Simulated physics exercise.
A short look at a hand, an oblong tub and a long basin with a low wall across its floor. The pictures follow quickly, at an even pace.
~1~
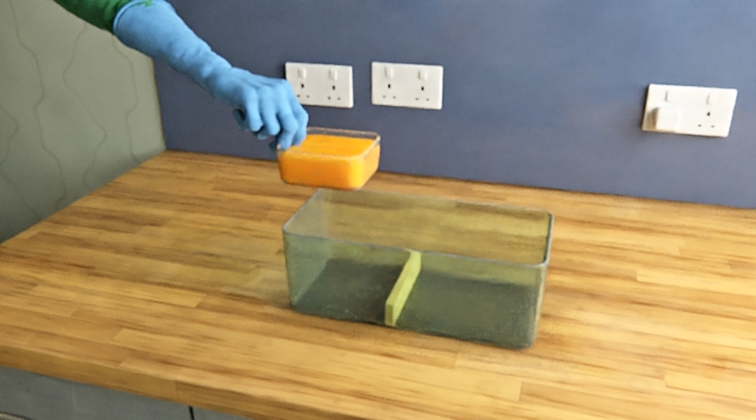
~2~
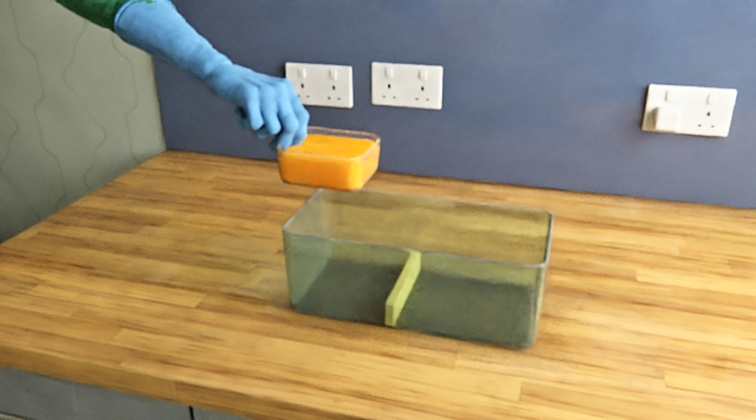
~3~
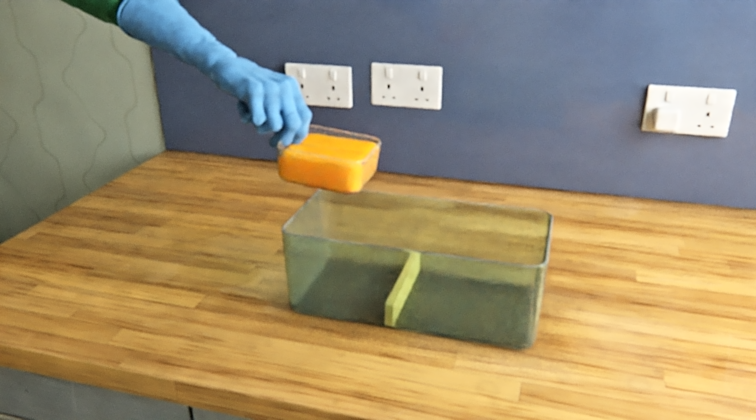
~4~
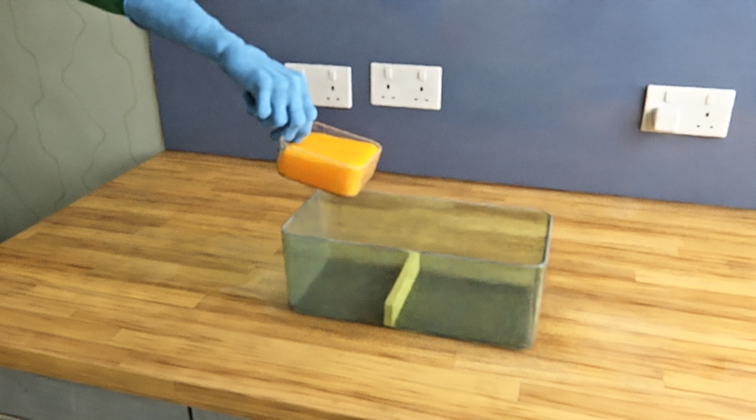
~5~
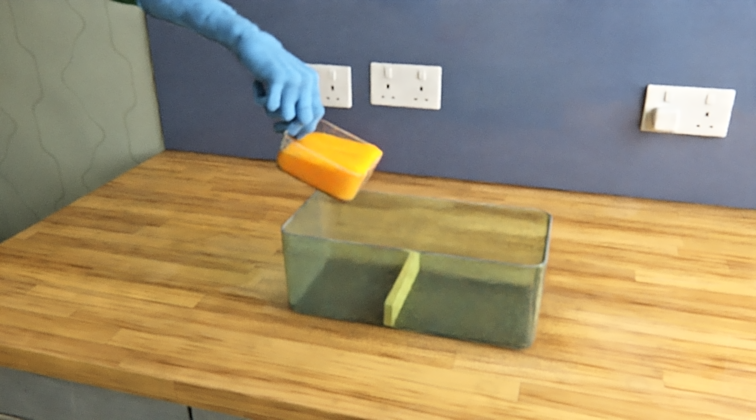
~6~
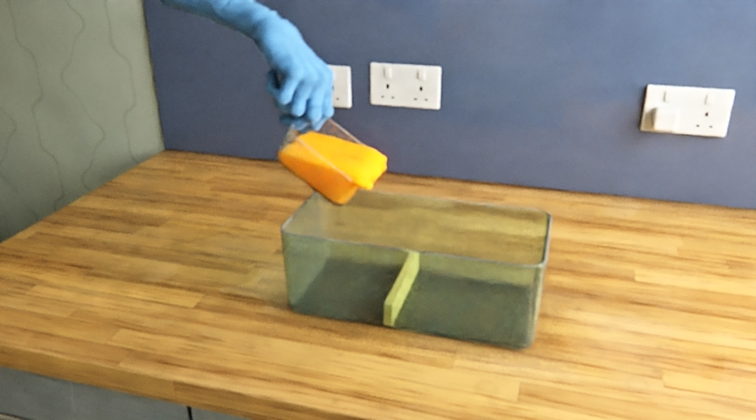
A blue-gloved hand held a clear tub of orange juice above a long glass basin with a low wall inside, then tilted it steadily to the right until juice began slipping over its edge.
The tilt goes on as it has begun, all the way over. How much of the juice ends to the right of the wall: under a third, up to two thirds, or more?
The share right of the wall is between a third and two thirds.
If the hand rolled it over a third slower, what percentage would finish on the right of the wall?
Some 65 per cent.
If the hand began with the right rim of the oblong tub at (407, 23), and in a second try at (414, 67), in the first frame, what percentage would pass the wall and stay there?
Roughly 80 per cent, and 85 per cent.
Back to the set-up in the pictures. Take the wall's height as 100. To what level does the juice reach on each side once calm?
Left about 30, right about 20.
A moment on, the oblong tub is tipped on its side and 7 per cent is still to pour, 40 is left of the wall and 40 right of it.
Next, the oblong tub is tipped right over and 1 per cent is still to pour, 48 is left of the wall and 50 right of it.
Then the oblong tub is tipped right over and 0 per cent is still to pour, 49 is left of the wall and 50 right of it.
Later the oblong tub is tipped right over and 0 per cent is still to pour, 49 is left of the wall and 51 right of it.
At rest 49 per cent lies left of the wall, 50 right of it and 1 outside.
